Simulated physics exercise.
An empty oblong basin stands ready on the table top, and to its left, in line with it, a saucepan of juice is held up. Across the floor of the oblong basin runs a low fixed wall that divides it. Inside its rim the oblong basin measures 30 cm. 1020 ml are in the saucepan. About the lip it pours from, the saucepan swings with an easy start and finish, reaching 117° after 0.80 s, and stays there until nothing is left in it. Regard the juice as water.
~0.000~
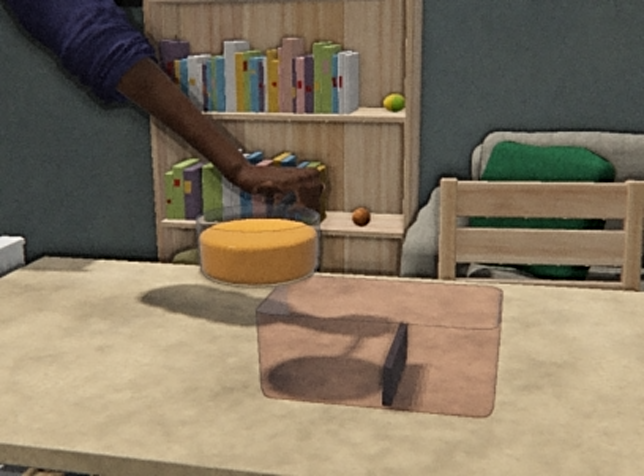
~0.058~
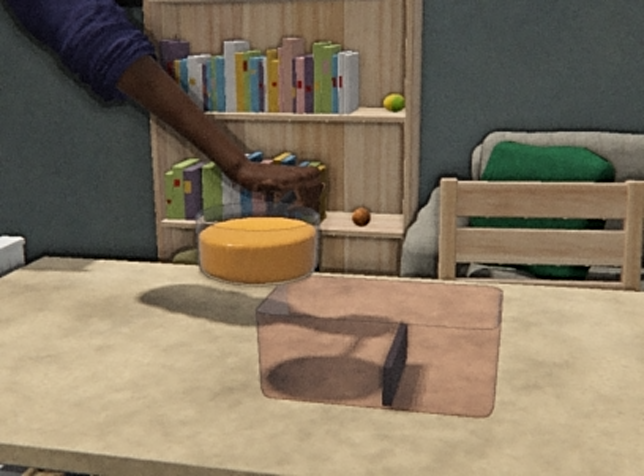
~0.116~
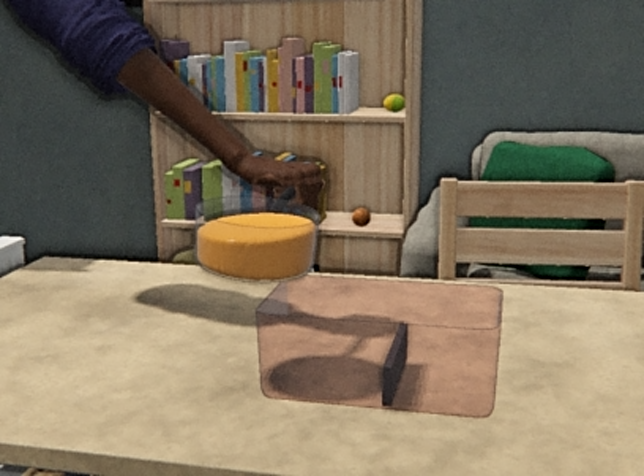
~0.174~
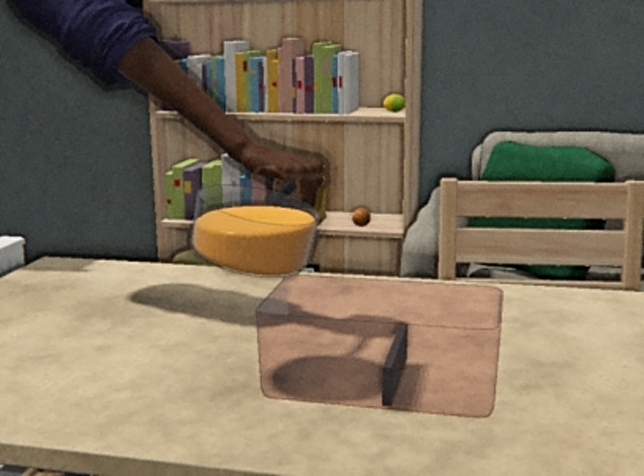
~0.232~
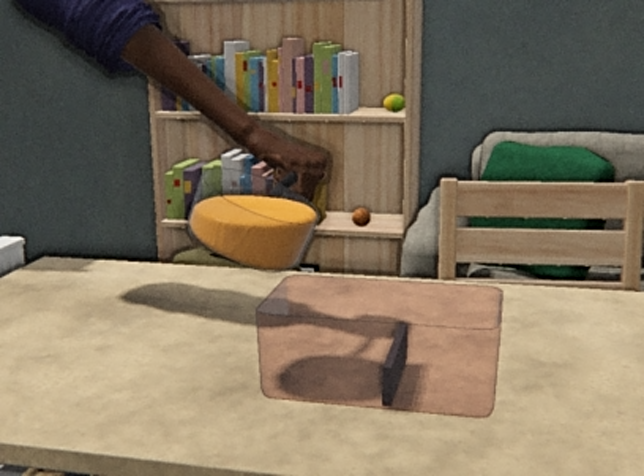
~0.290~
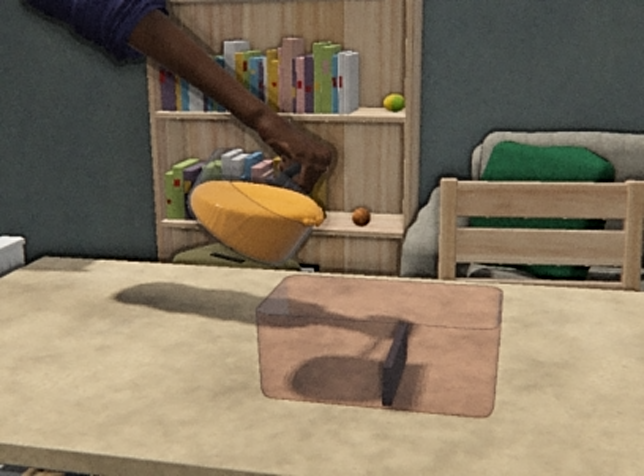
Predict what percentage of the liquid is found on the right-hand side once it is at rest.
About 51 % is on the right.
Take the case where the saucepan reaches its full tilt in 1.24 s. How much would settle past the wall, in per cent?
55 per cent.
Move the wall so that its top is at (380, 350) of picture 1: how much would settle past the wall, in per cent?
Roughly 65 %.
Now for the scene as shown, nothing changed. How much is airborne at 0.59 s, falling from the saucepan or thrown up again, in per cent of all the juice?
Close to 56 per cent, I'd say.
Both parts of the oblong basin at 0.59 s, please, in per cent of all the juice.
Left: Around 12. Right: Around 6.
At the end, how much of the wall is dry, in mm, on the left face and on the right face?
For the left, around 38 mm; for the right, around 28 mm.
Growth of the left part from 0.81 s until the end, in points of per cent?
That is roughly 20 in a hundred of the whole.
After 0.59 s the tilt is 99° and 27 per cent is still to pour, 11 is left of the wall and 6 right of it.
After 0.81 s the tilt is 117° and 1 per cent is still to pour, 21 is left of the wall and 60 right of it.
After 1.05 s the tilt is 117° and 0 per cent is still to pour, 36 is left of the wall and 47 right of it.
After 1.30 s the tilt is 117° and 0 per cent is still to pour, 41 is left of the wall and 51 right of it.
In the end 41 per cent lies left of the wall, 51 right of it and 7 outside.
